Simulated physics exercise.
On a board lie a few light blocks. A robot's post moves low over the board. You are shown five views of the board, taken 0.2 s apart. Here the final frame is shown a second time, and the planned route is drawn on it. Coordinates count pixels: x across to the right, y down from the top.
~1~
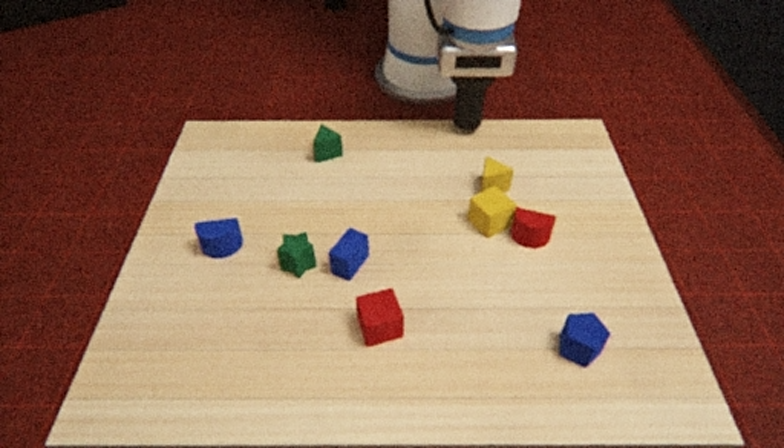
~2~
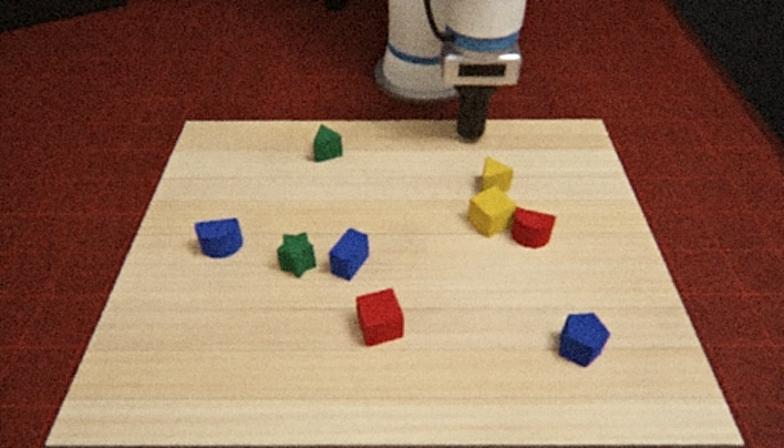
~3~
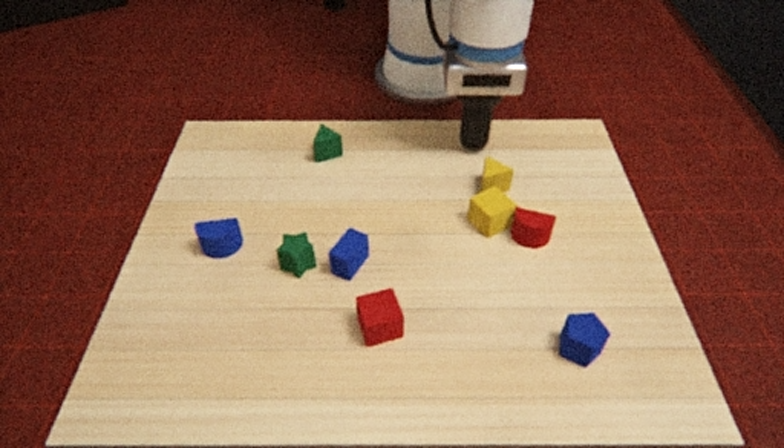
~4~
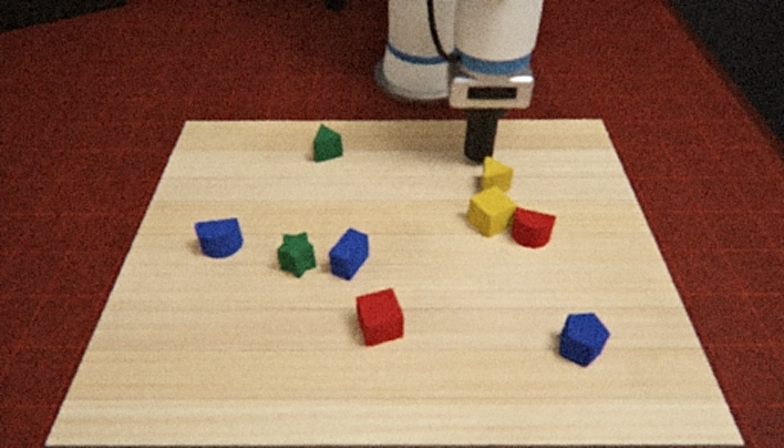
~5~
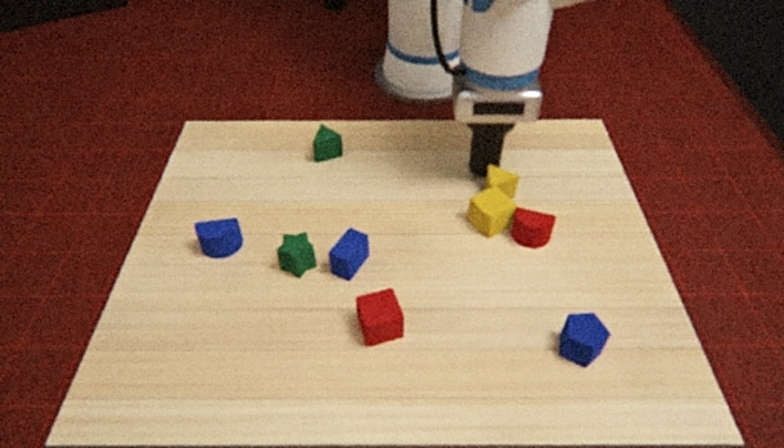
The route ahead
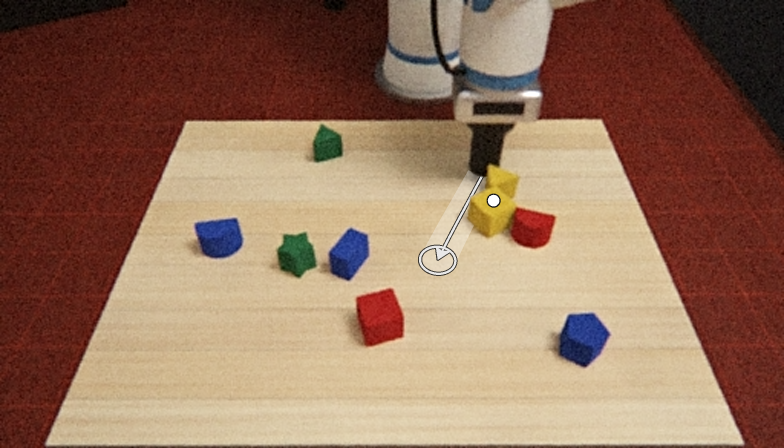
On a wooden board scattered with small red, blue, green and yellow blocks, a robot arm slid its dark post slowly forward from the back edge and nudged the yellow triangular block slightly.
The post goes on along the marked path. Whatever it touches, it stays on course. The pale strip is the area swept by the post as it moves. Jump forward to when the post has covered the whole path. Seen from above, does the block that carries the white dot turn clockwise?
I'd say yes.
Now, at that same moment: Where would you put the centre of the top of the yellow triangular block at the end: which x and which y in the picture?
The middle of its upper face will lie at (497, 193).
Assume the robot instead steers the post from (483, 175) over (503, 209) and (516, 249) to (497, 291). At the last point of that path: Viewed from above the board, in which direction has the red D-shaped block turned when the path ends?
In a top view, it turns counterclockwise.
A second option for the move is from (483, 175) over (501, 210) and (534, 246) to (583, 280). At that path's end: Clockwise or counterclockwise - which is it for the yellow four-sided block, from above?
Viewed from the top, it goes clockwise.
The line goes straight from (483, 175) to (438, 260); the dot is on the yellow four-sided block.
What follows on the original path. One third of the way, post (470, 194); yellow four-sided block (499, 215), turned 30° clockwise; yellow triangular block (498, 191), turned 65° anticlockwise; red D-shaped block (542, 225), turned 35° anticlockwise.
Two thirds of the way, post (454, 223); yellow four-sided block (499, 215), turned 30° clockwise; yellow triangular block (497, 193), turned 90° anticlockwise; red D-shaped block (542, 225), turned 35° anticlockwise.
At the end, post (438, 253); blue oblong unmoved; yellow four-sided block (499, 215), turned 30° clockwise; yellow triangular block (497, 193), turned 90° anticlockwise; red D-shaped block (542, 225), turned 35° anticlockwise.
